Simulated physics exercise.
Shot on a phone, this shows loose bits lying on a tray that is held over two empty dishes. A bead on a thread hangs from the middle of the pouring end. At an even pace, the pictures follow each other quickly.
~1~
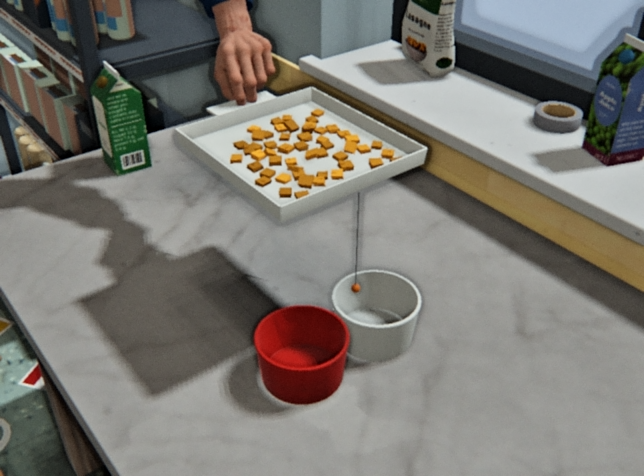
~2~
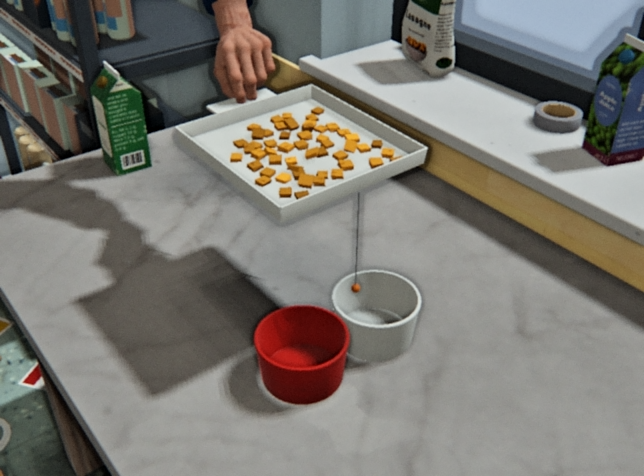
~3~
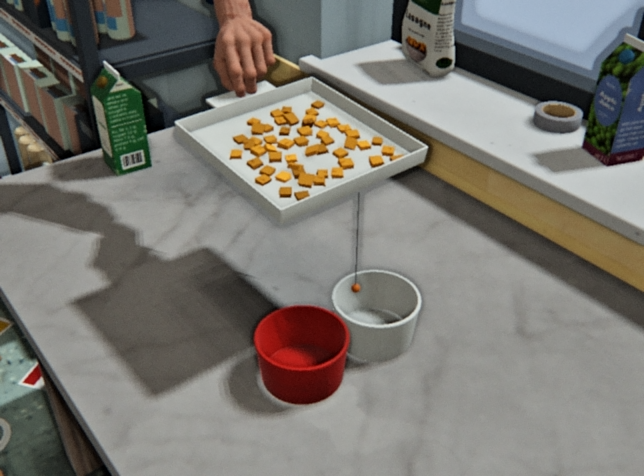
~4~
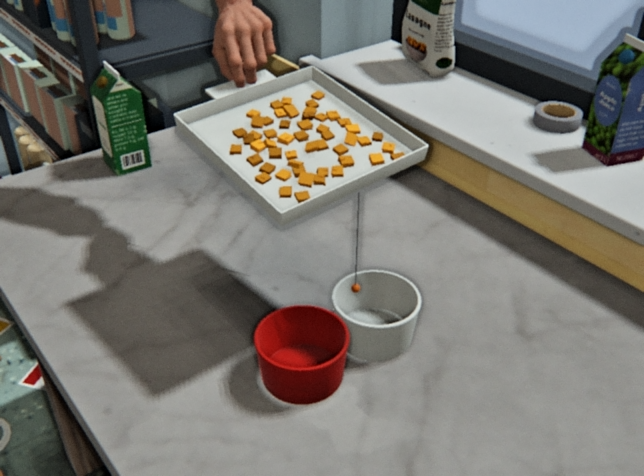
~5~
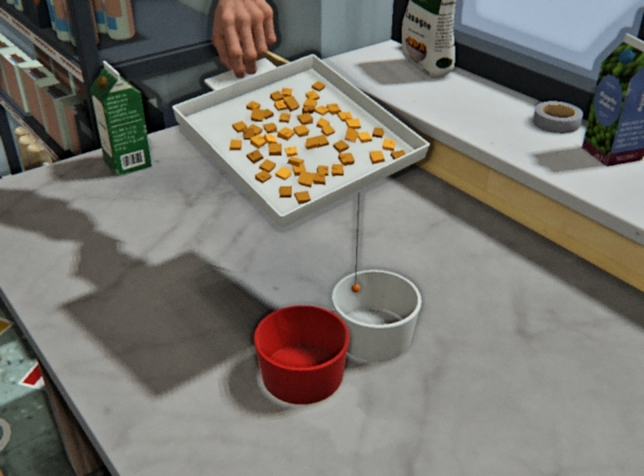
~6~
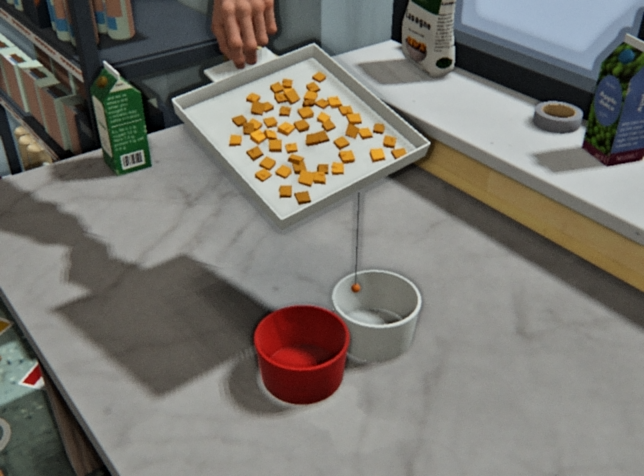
Tray of small orange crackers tilting gradually toward its near left corner, a hand raising the far side above red and white dishes.
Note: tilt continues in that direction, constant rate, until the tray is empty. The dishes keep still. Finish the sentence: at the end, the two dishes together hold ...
... more than half of the load.
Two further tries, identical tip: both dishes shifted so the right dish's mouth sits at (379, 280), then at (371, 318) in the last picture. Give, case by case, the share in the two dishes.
Around 50 and around 80 per cent, in that order.
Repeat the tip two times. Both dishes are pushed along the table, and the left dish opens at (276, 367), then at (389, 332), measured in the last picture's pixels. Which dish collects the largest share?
Place 1: The one on the right side; place 2: The one on the left side.
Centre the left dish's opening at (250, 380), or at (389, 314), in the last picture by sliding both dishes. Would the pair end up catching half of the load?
For the two tries in order: Exceeding half, not as much as half.
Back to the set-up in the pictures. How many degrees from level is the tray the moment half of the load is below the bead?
Somewhere near 115 degrees, I'd say.
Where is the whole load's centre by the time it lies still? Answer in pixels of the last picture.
Around (319, 371).
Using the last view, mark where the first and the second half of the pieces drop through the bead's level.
I'd place the first part at (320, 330) and the rest at (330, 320).
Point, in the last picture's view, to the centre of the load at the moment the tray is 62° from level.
The middle of the pieces lands at roughly (316, 176).
Shortly afterwards, tray tipped steeply; all but a few on the tray; only a few in the air.
Next, tray tipped past a quarter turn; the bulk on the tray; a little in the left dish.
Some moments later, tray tipped past a quarter turn; near two thirds in the left dish; a little in the right dish; near a quarter outside both.
In the end, tray tipped past a quarter turn; near two thirds in the left dish; a little in the right dish; near a quarter outside both.
